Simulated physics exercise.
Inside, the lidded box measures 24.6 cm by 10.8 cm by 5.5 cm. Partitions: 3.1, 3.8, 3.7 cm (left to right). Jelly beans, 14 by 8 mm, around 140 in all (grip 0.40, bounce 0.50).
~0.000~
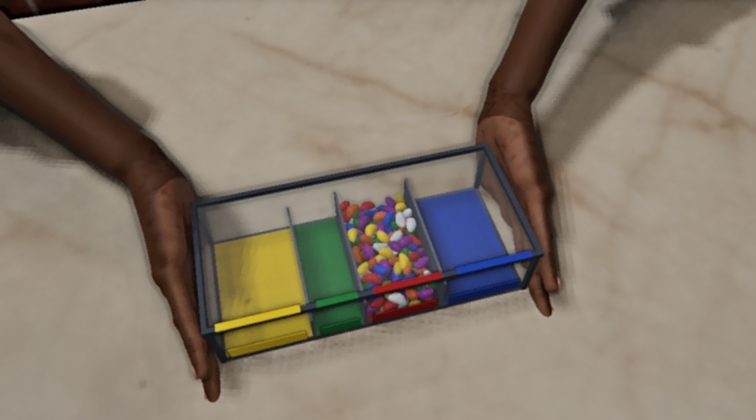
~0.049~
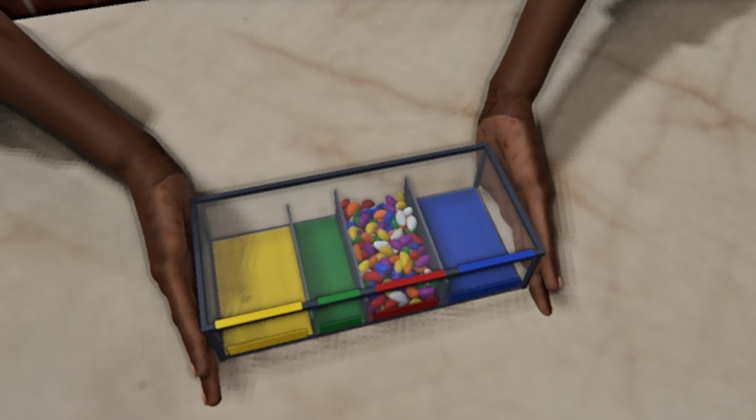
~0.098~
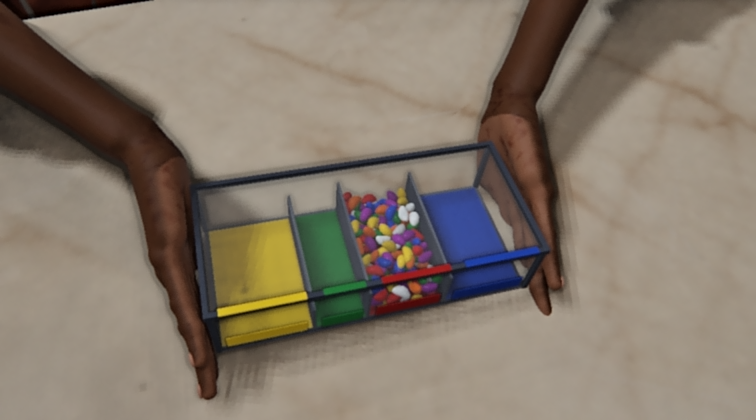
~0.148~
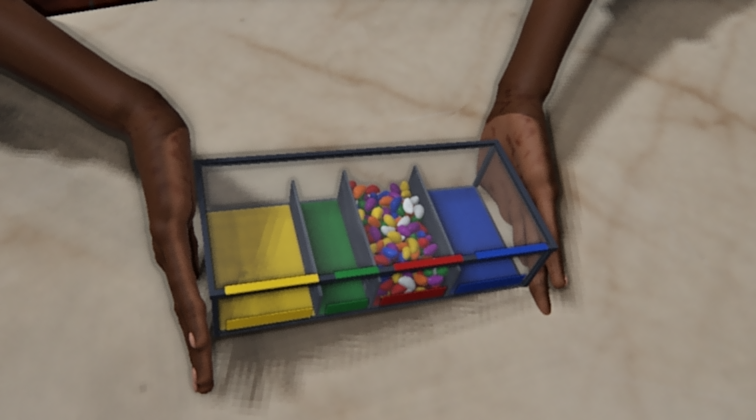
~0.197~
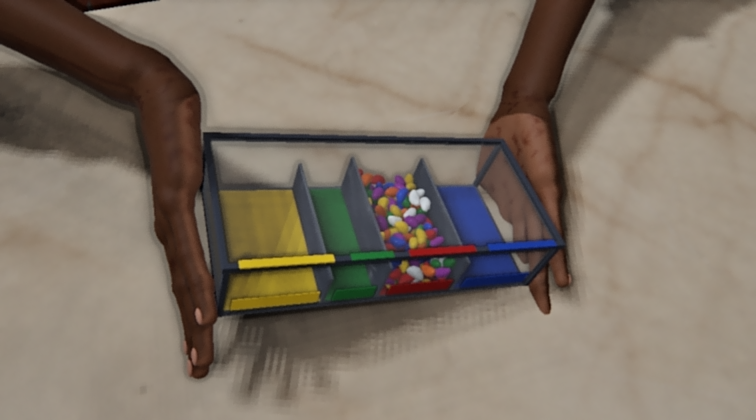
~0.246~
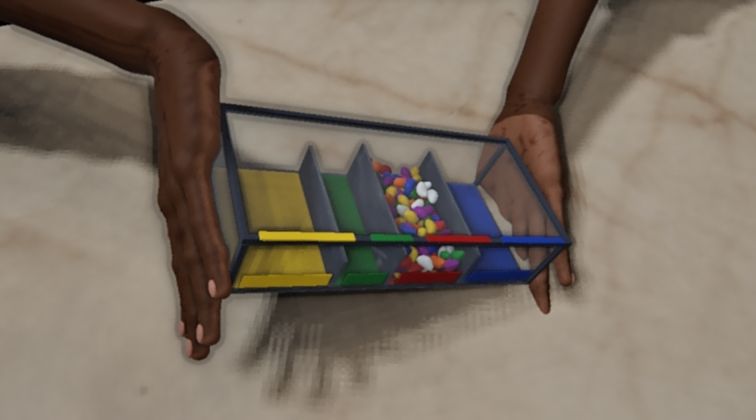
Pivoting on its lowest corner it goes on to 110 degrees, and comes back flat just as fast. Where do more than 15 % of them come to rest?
Red compartment: Above; blue compartment: Above; green compartment: Below; yellow compartment: Below.
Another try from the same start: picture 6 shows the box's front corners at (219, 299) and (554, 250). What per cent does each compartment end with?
Red 35, blue 65, green 0, yellow 0.
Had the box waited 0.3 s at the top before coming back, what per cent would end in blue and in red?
Blue 45, red 55.
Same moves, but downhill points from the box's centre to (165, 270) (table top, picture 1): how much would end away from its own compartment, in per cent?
About 45 per cent.
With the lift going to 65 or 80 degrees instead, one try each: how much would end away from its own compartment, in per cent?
Some 10 and 35 per cent.
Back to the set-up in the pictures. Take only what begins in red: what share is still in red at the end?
About 60 per cent.
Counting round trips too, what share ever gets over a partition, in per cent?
Some 40 per cent.
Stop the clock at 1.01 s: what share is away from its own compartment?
Some 30 per cent.
Then, at 1.01 s, tilt 109 degrees; red 70 %, blue 30 %.
After 1.52 s, tilt 47 degrees; red 65 %, blue 35 %.
Then, at 2.10 s, tilt 0 degrees; red 60 %, blue 40 %.
At rest (2.4 s), red 60 %, blue 40 %, green 0 %, yellow 0 %.
